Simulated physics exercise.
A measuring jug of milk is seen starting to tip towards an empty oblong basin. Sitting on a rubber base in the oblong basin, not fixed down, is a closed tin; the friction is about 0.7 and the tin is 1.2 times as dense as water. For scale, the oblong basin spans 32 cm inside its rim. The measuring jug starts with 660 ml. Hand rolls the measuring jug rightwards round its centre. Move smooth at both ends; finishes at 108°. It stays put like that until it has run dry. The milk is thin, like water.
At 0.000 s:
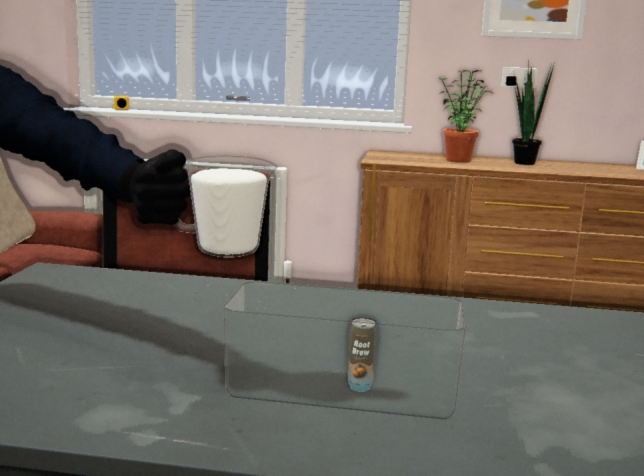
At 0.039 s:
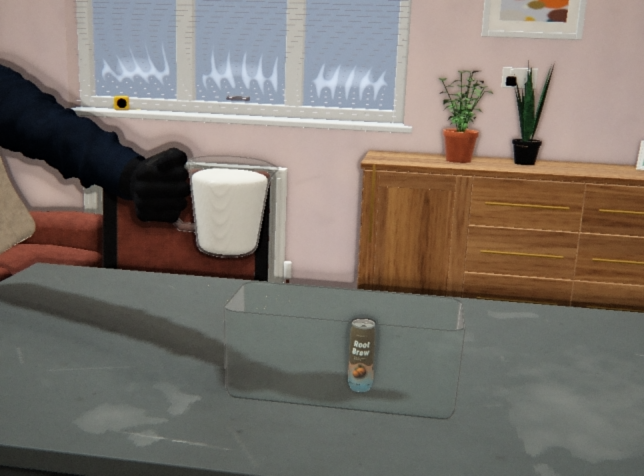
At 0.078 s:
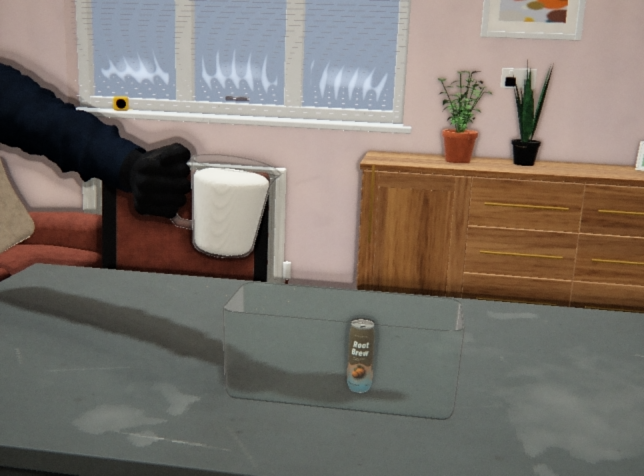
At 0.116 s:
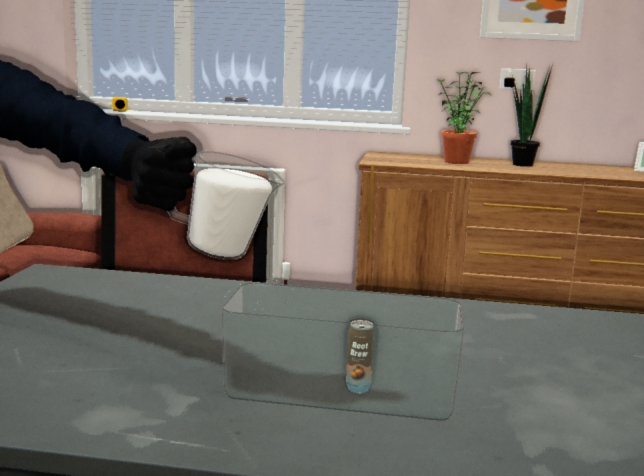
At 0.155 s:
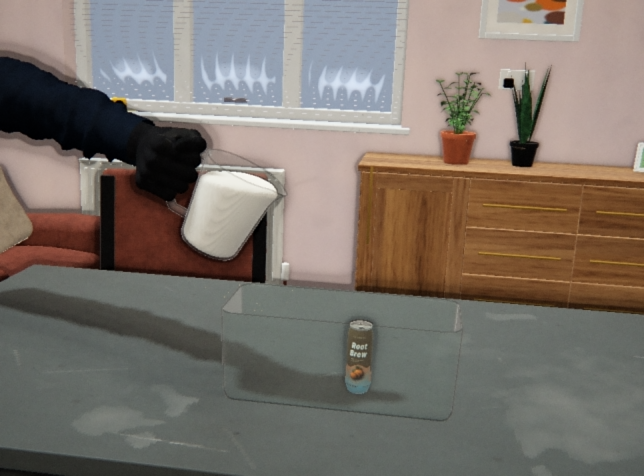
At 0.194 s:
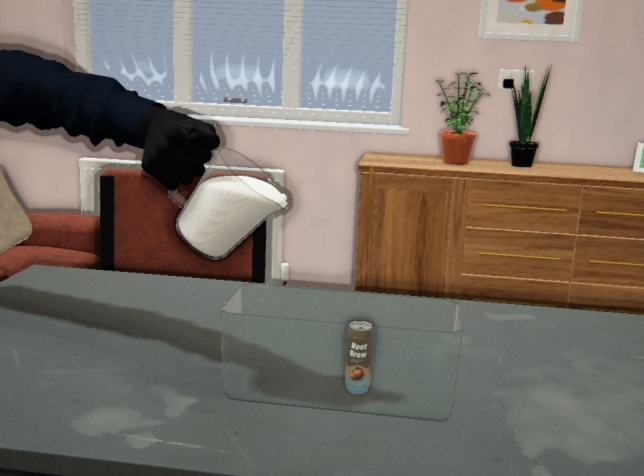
In a pink-walled living room, a black-gloved hand held a clear jug of milk above a table and smoothly tilted it rightwards, while a closed tin stood still in a clear oblong basin.
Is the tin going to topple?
No.
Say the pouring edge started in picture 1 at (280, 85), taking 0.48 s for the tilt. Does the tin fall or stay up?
Result: Tin tipped over.
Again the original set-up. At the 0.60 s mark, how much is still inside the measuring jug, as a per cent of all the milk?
Close to 8 in a hundred.
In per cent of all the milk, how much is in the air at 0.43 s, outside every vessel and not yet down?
Estimate: About 26 % of all of it.
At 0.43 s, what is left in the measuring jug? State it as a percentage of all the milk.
Near 44 in a hundred.
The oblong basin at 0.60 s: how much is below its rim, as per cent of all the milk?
That comes to about 80 percent.
By 0.43 s the tilt is 105° and 44 per cent is still to pour; the tin stands where it began.
By 0.60 s the tilt is 108° and 8 per cent is still to pour; the tin stands where it began.
By 0.78 s the tilt is 108° and 0 per cent is still to pour; the tin stands where it began.
By 0.98 s the tilt is 108° and 0 per cent is still to pour; the tin stands where it began.
At rest the tin stands where it began.
